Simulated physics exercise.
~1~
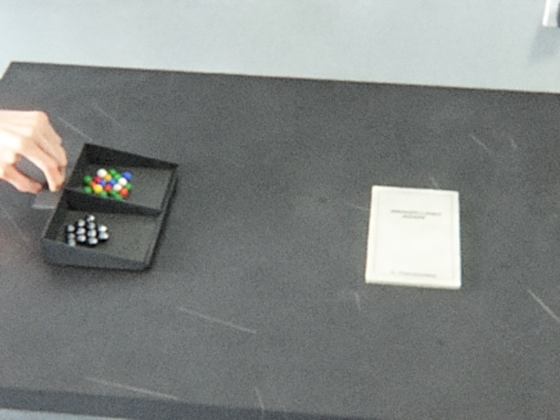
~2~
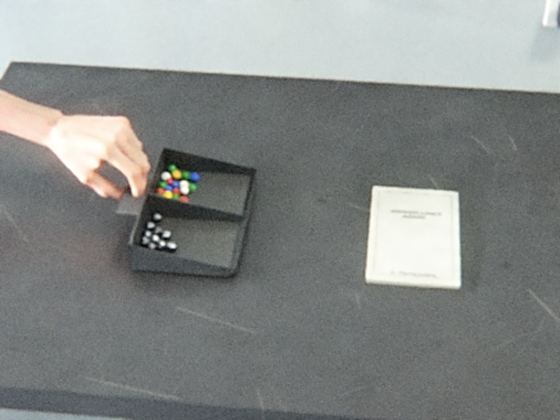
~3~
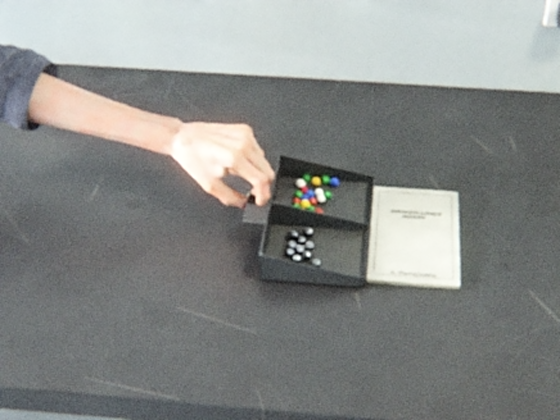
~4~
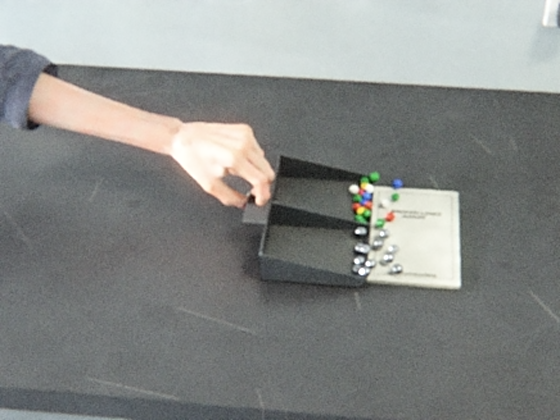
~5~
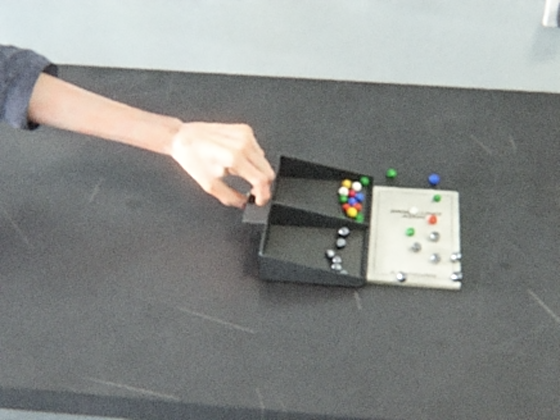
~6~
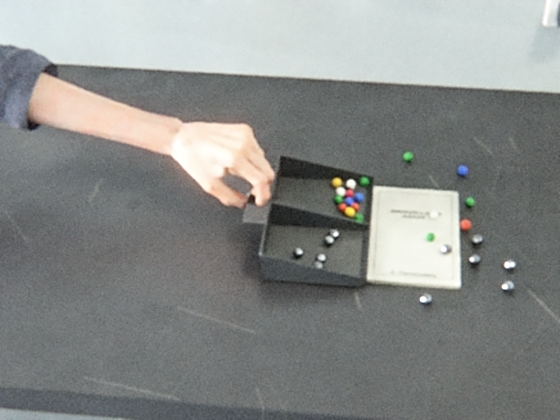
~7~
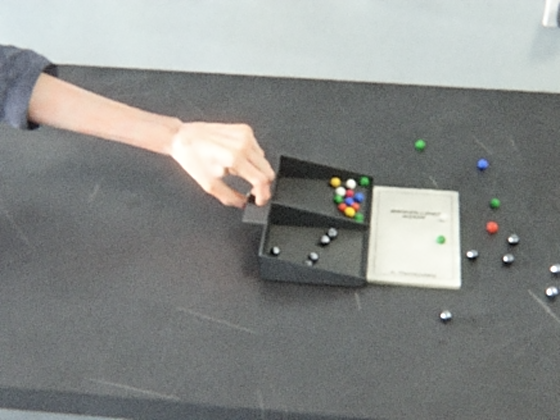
A hand slides a black tray right into a thin book, and some beads spill out.
